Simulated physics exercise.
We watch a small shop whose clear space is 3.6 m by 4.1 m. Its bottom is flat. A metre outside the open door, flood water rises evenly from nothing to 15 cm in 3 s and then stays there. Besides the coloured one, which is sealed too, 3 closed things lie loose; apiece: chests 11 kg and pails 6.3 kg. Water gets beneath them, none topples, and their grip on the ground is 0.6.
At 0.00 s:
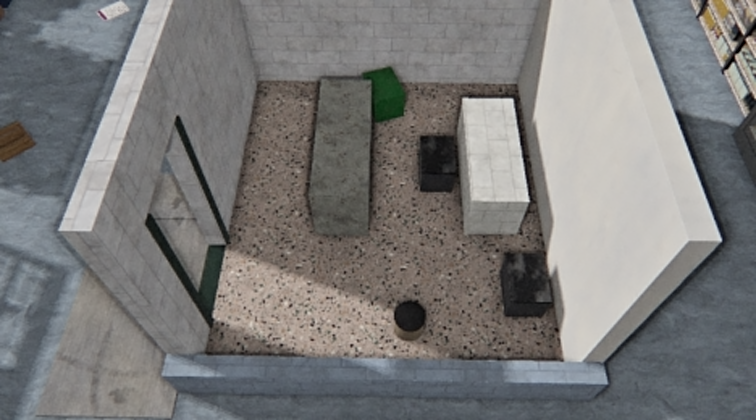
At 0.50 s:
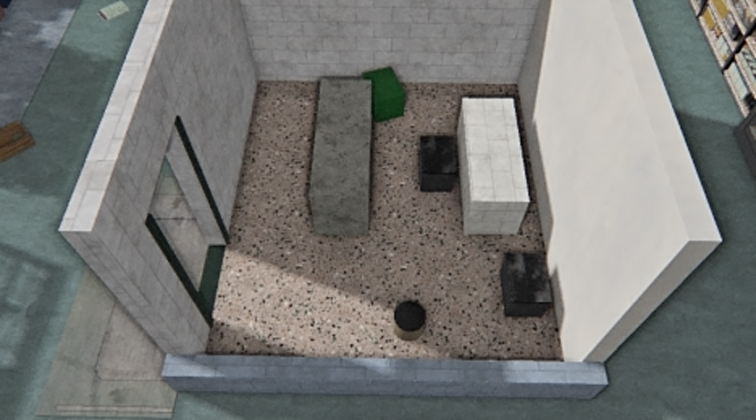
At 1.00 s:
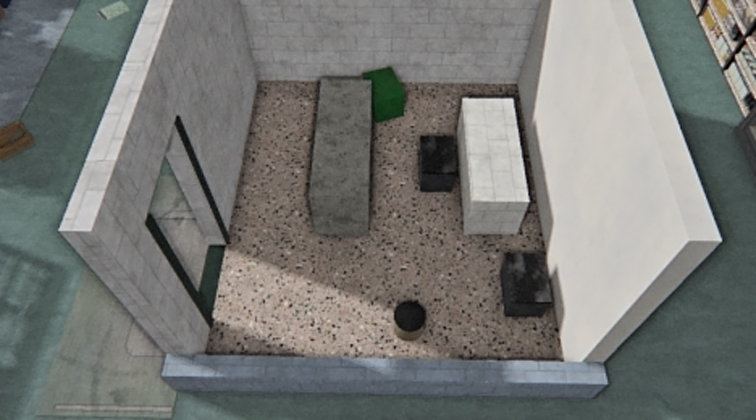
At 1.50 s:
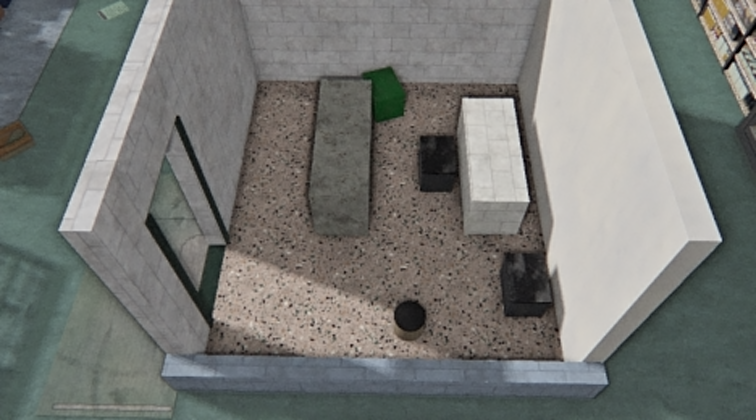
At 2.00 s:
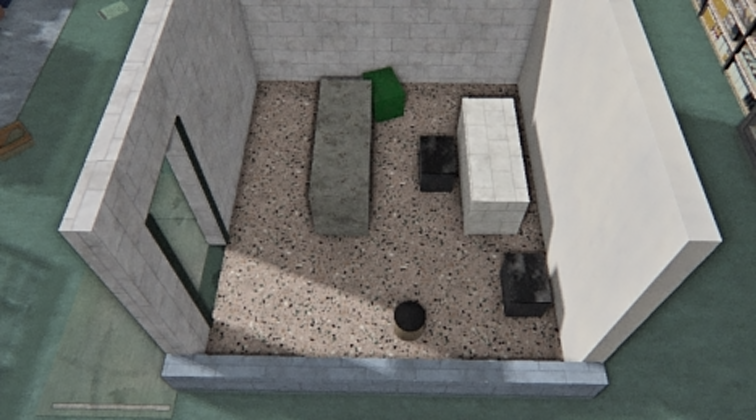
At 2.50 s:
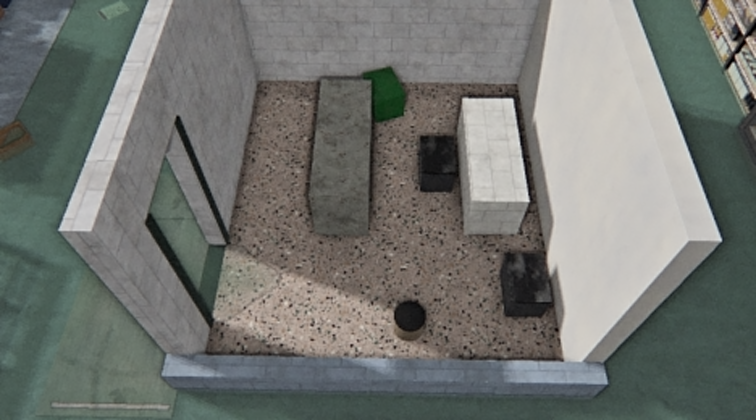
A small roofless shop with pale block walls and a speckled floor is seen from high above its low front wall, through a still camera. A long grey block and a white counter stand inside, with a green chest at the back, dark boxes to the right and a dark-topped pail near the front. Greenish water spreads over the ground outside, then creeps through the left doorway onto the floor, while the objects stay put.
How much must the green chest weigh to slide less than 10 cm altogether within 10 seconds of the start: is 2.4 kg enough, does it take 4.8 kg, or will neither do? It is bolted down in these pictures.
I expect that the smaller load will do.
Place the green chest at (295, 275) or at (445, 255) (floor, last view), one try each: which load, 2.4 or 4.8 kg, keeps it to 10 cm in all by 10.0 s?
In turn: Neither holds; neither holds.
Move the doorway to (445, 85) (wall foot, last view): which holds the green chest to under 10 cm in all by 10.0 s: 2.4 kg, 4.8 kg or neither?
Then neither load is enough.
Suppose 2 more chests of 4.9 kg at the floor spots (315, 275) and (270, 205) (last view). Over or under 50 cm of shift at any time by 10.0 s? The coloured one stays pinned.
In turn: Over, under.
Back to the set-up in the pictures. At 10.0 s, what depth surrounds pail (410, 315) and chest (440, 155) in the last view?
Roughly 9 and 4 cm.
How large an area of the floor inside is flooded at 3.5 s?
Some 2.5 m2.
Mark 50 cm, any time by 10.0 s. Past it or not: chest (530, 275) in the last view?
It is past it.
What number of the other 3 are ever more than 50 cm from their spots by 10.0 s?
I count 1.
After 3.5 s the green chest would be 0 cm from its start with 2.4 kg and 0 cm from its start with 4.8 kg; 0 cm of water round it then.
After 4.5 s the green chest would be 0 cm from its start with 2.4 kg and 0 cm from its start with 4.8 kg; 0 cm of water round it then.
After 7.0 s the green chest would be 0 cm from its start with 2.4 kg and 0 cm from its start with 4.8 kg; 0 cm of water round it then.
After 10.0 s the green chest would be 0 cm from its start with 2.4 kg and 0 cm from its start with 4.8 kg; 2 cm of water round it then.
